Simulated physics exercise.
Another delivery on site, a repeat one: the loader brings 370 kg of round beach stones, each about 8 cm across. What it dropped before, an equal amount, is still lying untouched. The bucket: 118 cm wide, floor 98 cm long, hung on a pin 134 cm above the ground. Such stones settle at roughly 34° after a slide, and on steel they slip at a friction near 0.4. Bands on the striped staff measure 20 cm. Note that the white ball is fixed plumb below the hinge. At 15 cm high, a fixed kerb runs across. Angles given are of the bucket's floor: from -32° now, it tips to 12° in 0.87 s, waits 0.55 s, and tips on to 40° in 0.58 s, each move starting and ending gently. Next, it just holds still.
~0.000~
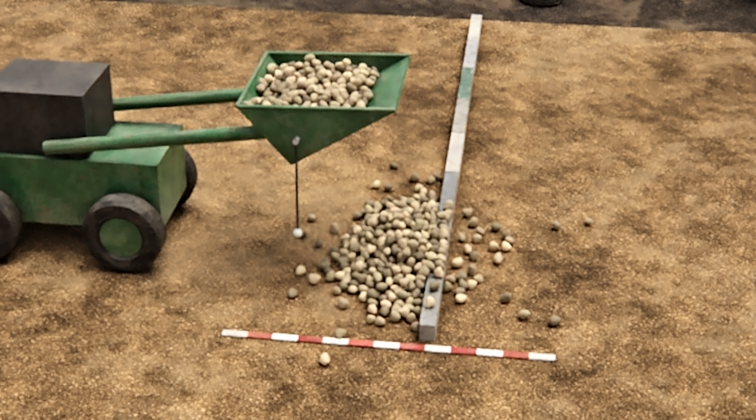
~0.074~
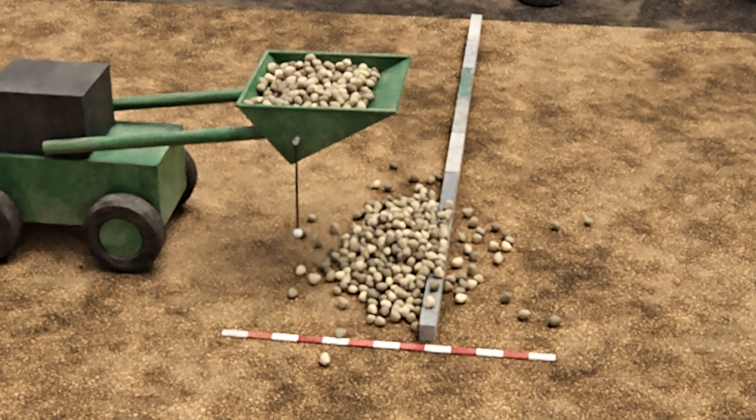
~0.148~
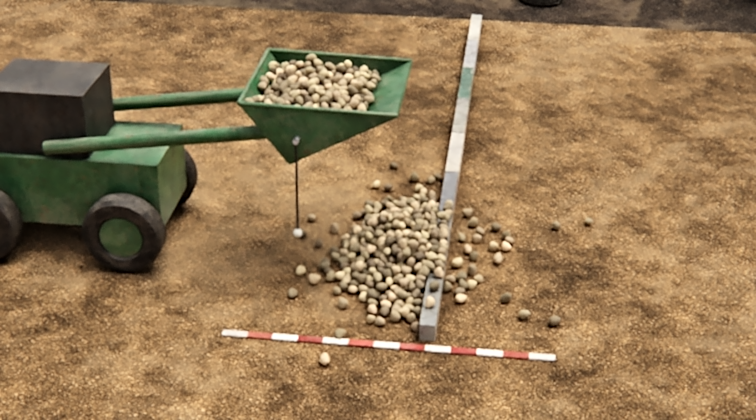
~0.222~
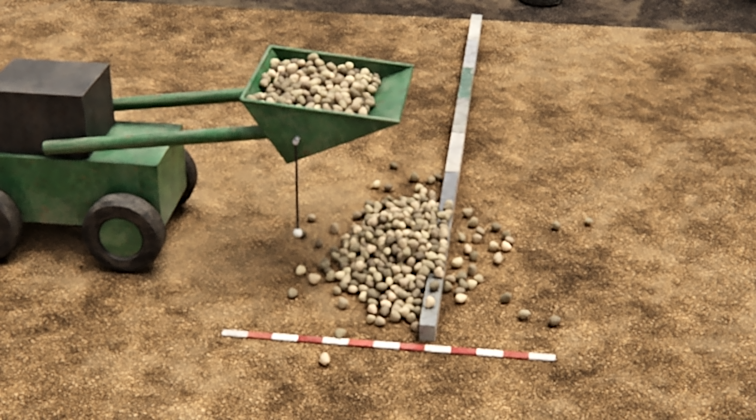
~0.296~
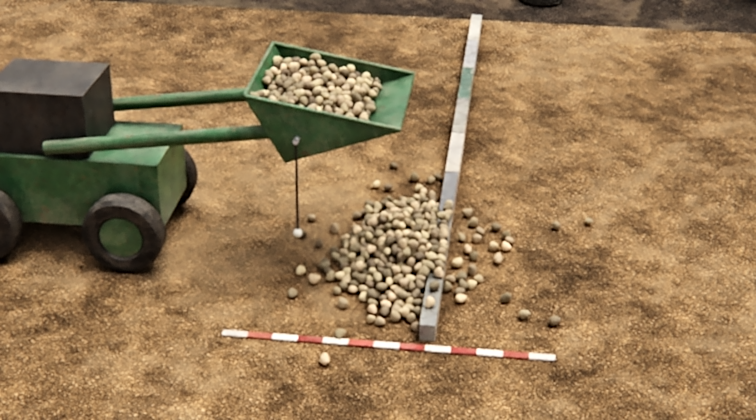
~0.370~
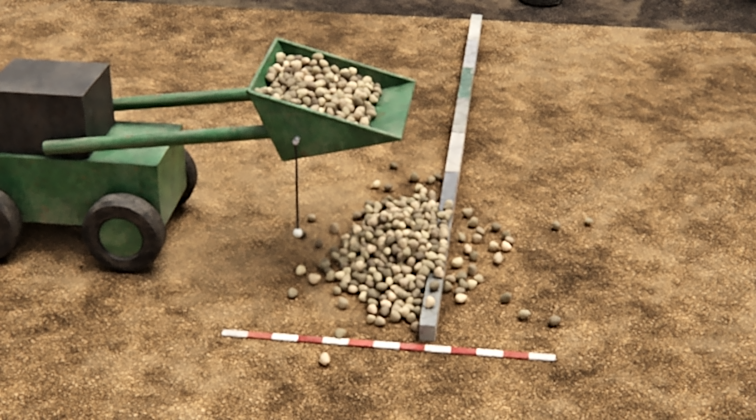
In the video, a green loader holding a bucket of round stones slowly tilts the bucket forward, its right edge lowering, and the stones shift slightly inside. Below, a pile of similar stones lies still against a kerb.
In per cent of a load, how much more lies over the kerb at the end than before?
Some 37 per cent more.
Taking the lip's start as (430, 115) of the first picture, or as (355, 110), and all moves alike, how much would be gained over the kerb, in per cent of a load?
Near 85 in a hundred, then near 5 in a hundred.
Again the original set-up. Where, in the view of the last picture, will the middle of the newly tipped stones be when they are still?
The middle ends up near (421, 244).
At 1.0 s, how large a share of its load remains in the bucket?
About 100 per cent is held.
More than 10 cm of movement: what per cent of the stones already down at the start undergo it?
Around 15 in a hundred.
After 0.6 s the floor is at 5°; in per cent of one load, 100 in the bucket, 94 on this side of the kerb, 6 over the kerb; the foremost stones are at (532, 261).
After 1.0 s the floor is at 12°; in per cent of one load, 100 in the bucket, 94 on this side of the kerb, 6 over the kerb; the foremost stones are at (532, 261).
After 2.5 s the floor is at 40°; in per cent of one load, 2 in the bucket, 169 on this side of the kerb, 29 over the kerb; the foremost stones are at (558, 256).
After 5.1 s the floor is at 40°; in per cent of one load, 0 in the bucket, 157 on this side of the kerb, 43 over the kerb; the foremost stones are at (572, 253). Net gain over the kerb, 37.
